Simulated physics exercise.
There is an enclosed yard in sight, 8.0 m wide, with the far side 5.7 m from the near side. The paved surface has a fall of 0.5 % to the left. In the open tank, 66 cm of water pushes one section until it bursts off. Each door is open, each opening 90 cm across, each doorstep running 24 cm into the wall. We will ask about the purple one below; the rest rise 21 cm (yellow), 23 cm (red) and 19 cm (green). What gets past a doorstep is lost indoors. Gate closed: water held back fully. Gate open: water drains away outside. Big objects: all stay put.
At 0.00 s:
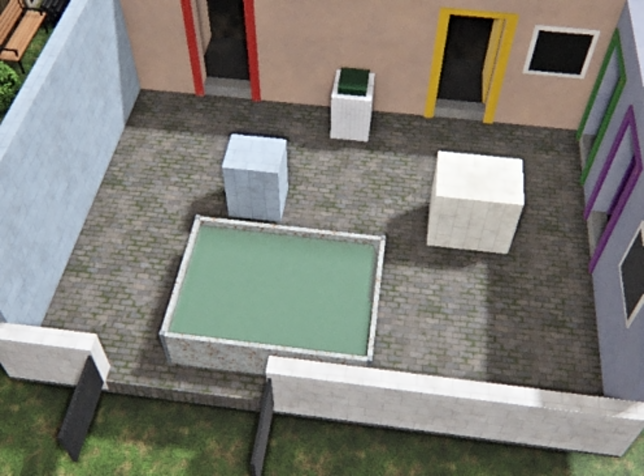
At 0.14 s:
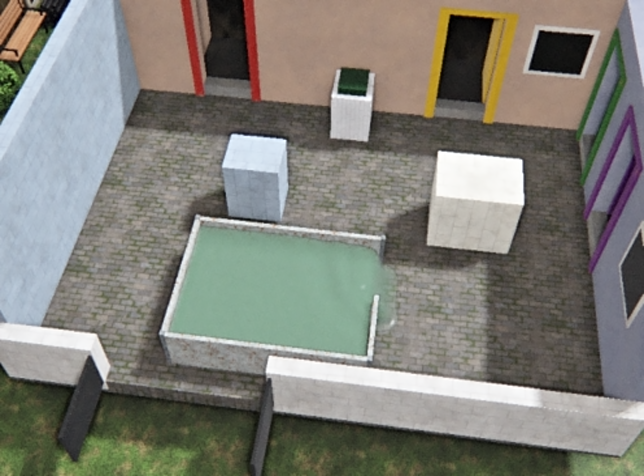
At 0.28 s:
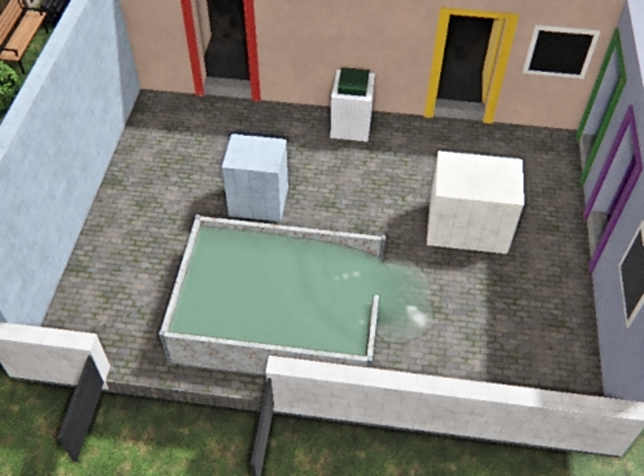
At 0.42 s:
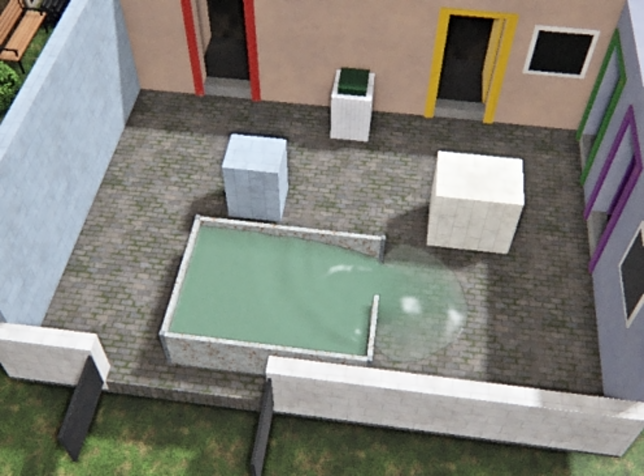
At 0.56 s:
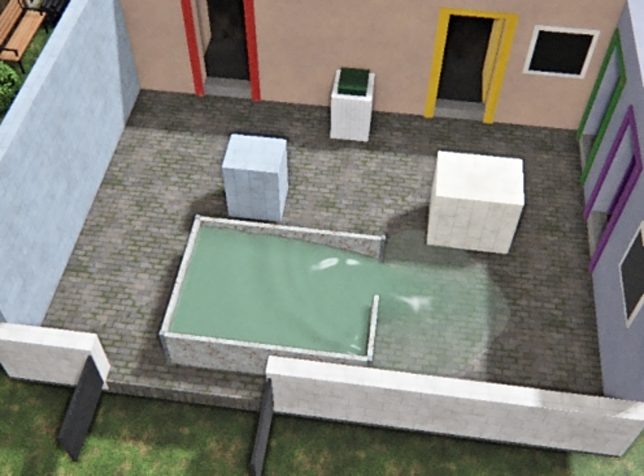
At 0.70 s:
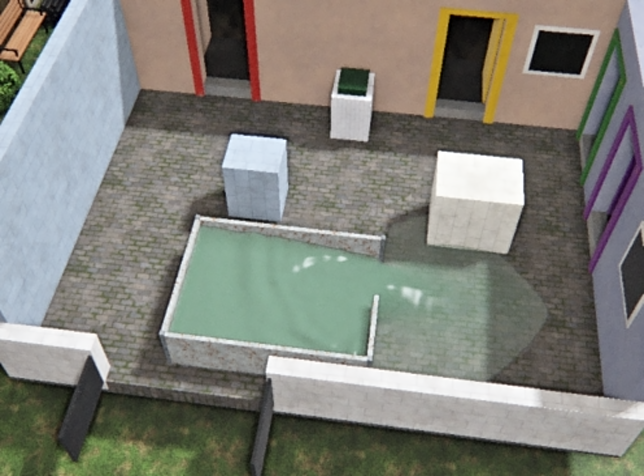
To begin with, a low-walled tank of still green water sits in a paved yard among pale blocks and coloured doorways. A gap opens in the tank's right side and water pours out, then spreads rightward across the paving in a widening, thinning sheet, passing below the large white block.
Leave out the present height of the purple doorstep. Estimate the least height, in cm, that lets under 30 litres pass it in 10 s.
I would say 18 cm.
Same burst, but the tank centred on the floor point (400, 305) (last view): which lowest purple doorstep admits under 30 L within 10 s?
In this case, 24 cm or so.
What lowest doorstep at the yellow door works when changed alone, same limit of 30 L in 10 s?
At the yellow door it takes roughly 6.5 centimetres.
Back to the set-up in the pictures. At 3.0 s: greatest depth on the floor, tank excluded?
Max depth: Around 36 cm.
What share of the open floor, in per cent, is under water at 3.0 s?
Some 35 in a hundred.
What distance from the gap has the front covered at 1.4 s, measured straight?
The front is some 3.6 m out.
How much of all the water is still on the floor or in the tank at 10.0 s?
Some 98 %.
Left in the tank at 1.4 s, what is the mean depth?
The average depth is some 52 cm.
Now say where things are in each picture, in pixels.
In the first picture, the open tank at (278, 287) is whole and still, 66 cm deep; the purple door at (608, 201) is dry.
In the second picture, the gap is at (375, 288), the front 0.3 m out at (393, 321); the back of the open tank holds 66 cm.
In the third picture, the front is at (426, 322), 0.8 m from the gap at (375, 289); 0.8 m2 of floor is wet, 66 cm left at the back.
In the fourth picture, water pours out at (375, 289) and has run 1.3 m, to (459, 322); about 7 cm deep outside, 66 cm at the back.
In the fifth picture, the front is at (505, 313), 1.9 m from the gap at (375, 289); 3.3 m2 of floor is wet, 66 cm left at the back.
In the sixth picture, water pours out at (375, 289) and has run 2.4 m, to (538, 321); about 4 cm deep outside, 66 cm at the back; the purple door at (608, 201), 3.6 m from the gap, is still 1.4 m from the nearest water.
After 1.4 s water covers 25 % of the floor, deepest (38 cm) near (384, 289); 10 cm at the purple door, 0 litres in over its 25 cm doorstep.
After 3.0 s water covers 35 % of the floor, deepest (36 cm) near (590, 293); 20 cm at the purple door, 3 litres in over its 25 cm doorstep.
After 10.0 s water covers 80 % of the floor, deepest (18 cm) near (374, 386); 14 cm at the purple door, 3 litres in over its 25 cm doorstep.
At the purple door as built, the water arrived by 1.3 s and peaked near 21 cm at 2.6 s.
With a doorstep of 15.5 cm, 54 litres would have come in within the 10 s; with 21 cm, 13 litres. So under 30 litres takes about 18 cm.
